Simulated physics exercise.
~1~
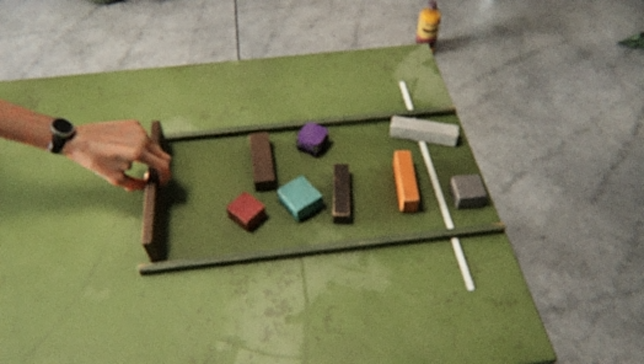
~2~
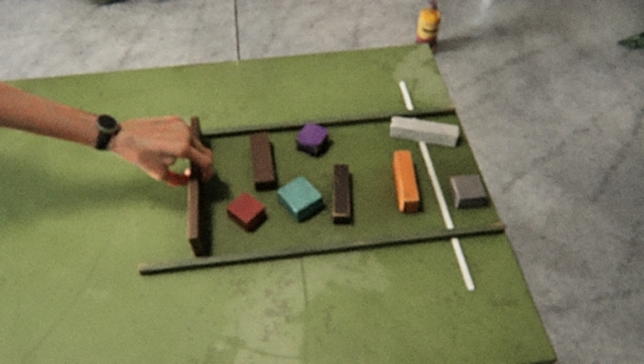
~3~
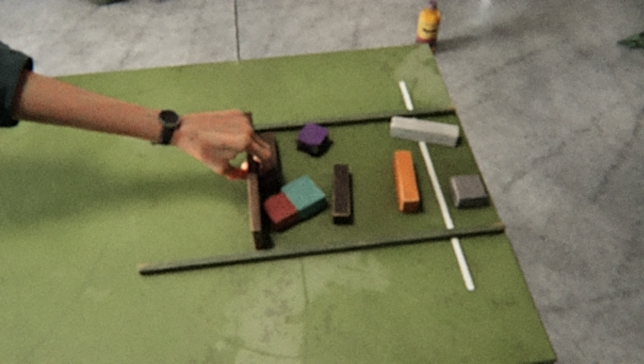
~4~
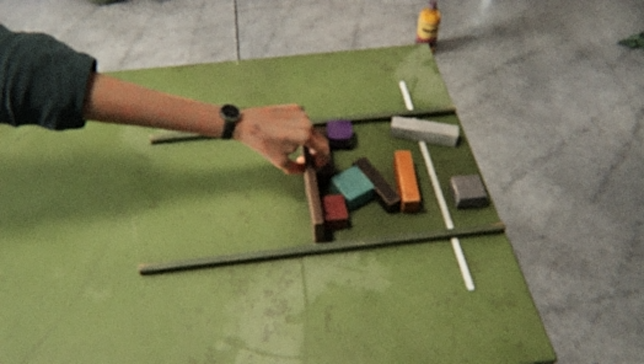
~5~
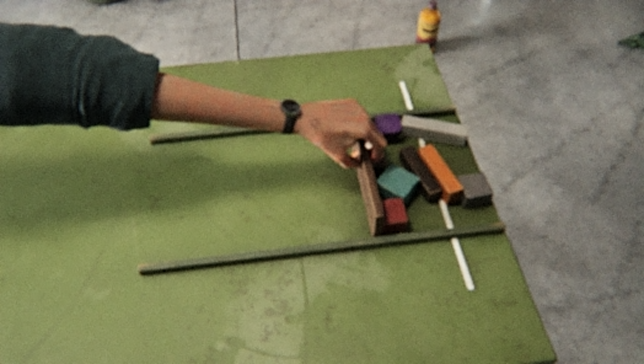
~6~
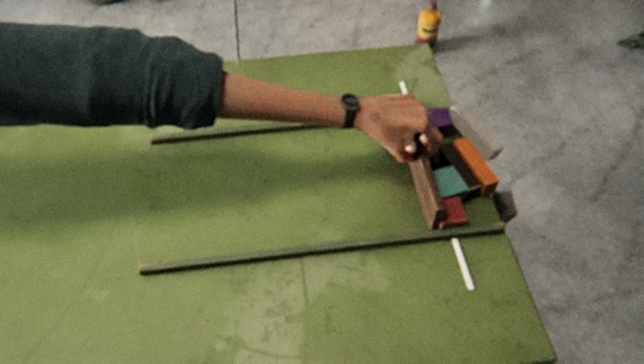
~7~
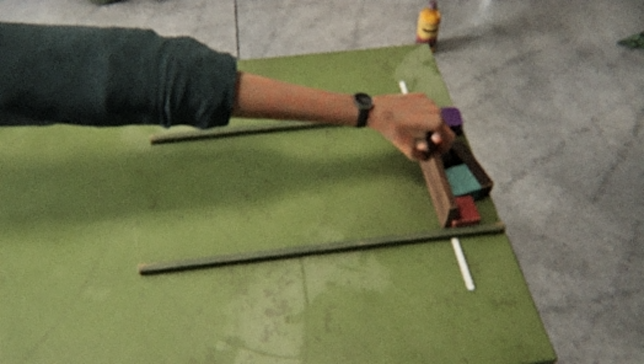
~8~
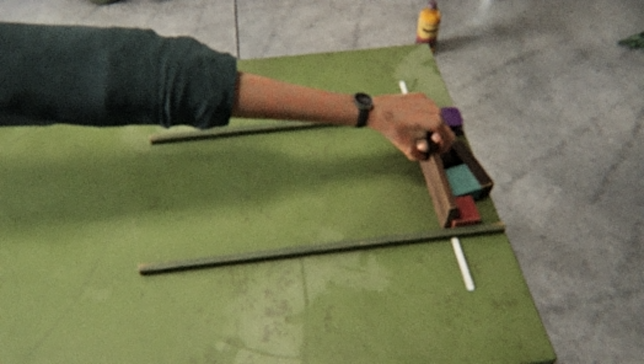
We see a hand slide an upright board rightward between two rails on a green table, gathering coloured blocks and sticks and pushing them toward the edge. The grey block, white bar and orange stick go over the end, while the remaining pieces stay bunched against the stopped board.
